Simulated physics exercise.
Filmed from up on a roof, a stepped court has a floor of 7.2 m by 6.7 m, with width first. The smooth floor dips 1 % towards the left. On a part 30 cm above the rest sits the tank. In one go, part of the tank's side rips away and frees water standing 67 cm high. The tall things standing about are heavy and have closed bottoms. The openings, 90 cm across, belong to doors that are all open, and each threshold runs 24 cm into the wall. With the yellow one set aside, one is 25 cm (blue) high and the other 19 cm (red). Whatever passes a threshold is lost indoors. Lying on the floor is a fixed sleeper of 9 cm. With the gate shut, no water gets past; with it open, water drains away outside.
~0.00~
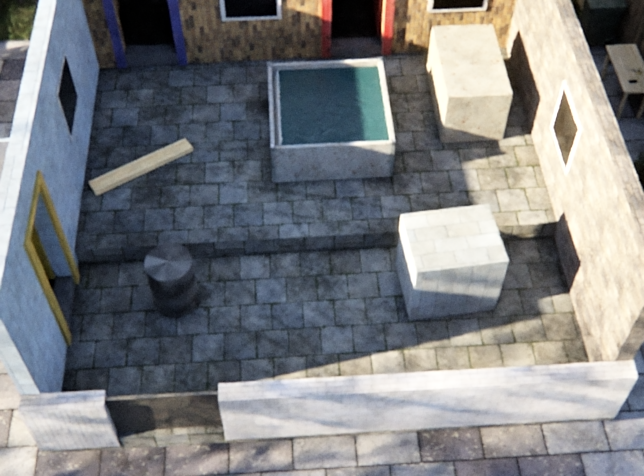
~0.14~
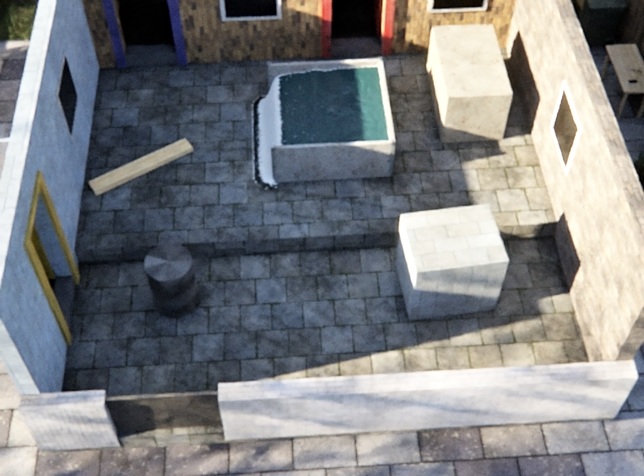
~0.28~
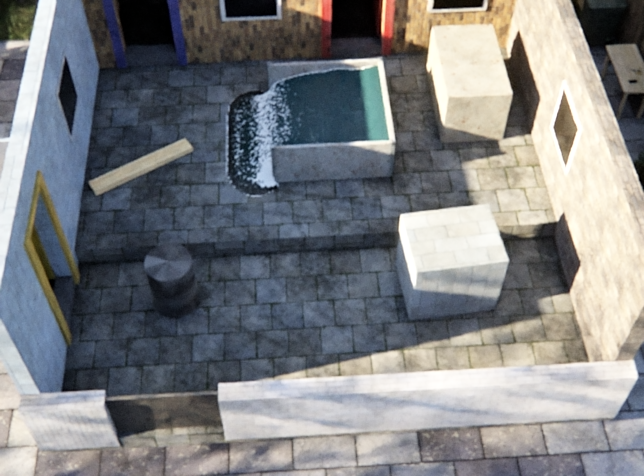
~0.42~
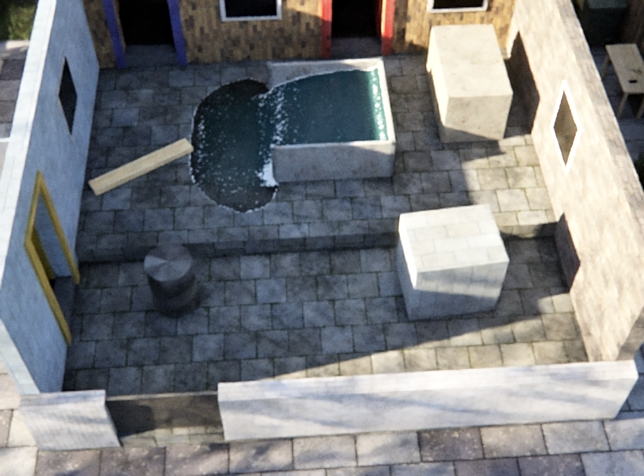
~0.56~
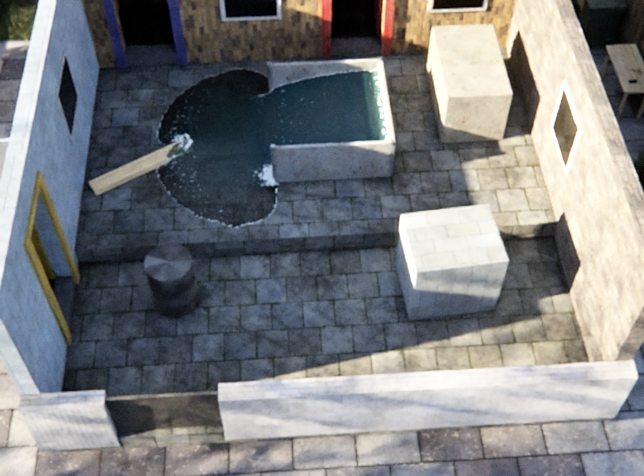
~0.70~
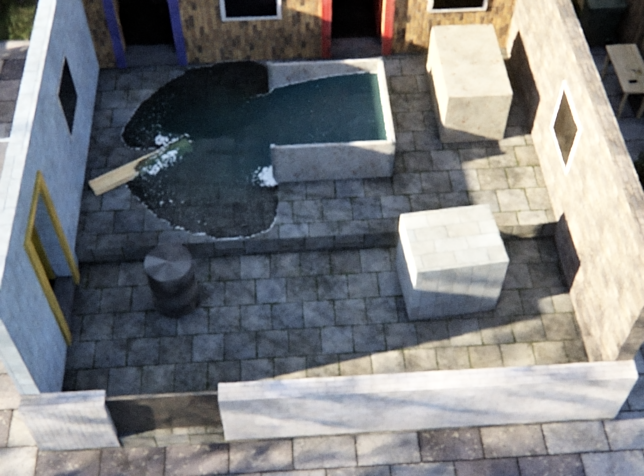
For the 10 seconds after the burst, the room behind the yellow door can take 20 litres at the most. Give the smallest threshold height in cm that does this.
Roughly 9 cm is needed.
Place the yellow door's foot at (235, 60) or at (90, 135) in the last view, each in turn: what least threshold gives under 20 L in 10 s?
Roughly 7.0 cm for the first and 28 cm for the second.
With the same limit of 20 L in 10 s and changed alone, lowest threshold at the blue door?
For the blue door, about 21 cm.
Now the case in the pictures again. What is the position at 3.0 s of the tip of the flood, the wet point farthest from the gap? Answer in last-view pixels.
(58, 425).
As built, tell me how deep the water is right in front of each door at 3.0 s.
Door depths (cm): Yellow = 13, blue = 23, red = 0.
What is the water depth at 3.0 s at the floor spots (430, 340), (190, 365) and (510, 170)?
Roughly 0, 0 and 0 cm, in turn.
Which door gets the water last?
The red one.
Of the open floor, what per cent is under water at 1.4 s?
Around 30 per cent of the free floor.
After 1.4 s water covers 30 % of the floor, deepest (37 cm) near (92, 127); it has not reached the yellow door.
After 3.0 s water covers 35 % of the floor, deepest (34 cm) near (58, 425); 13 cm at the yellow door, 0 litres in over its 23 cm threshold.
After 10.0 s water covers 90 % of the floor, deepest (10 cm) near (493, 275); 8 cm at the yellow door, 0 litres in over its 23 cm threshold.
At the yellow door as built, the water arrived by 1.6 s and peaked near 16 cm at 2.4 s.
With a threshold of 8 cm, 30 litres would have come in within the 10 s; with 11 cm, 10 litres. So under 20 litres takes about 9 cm.
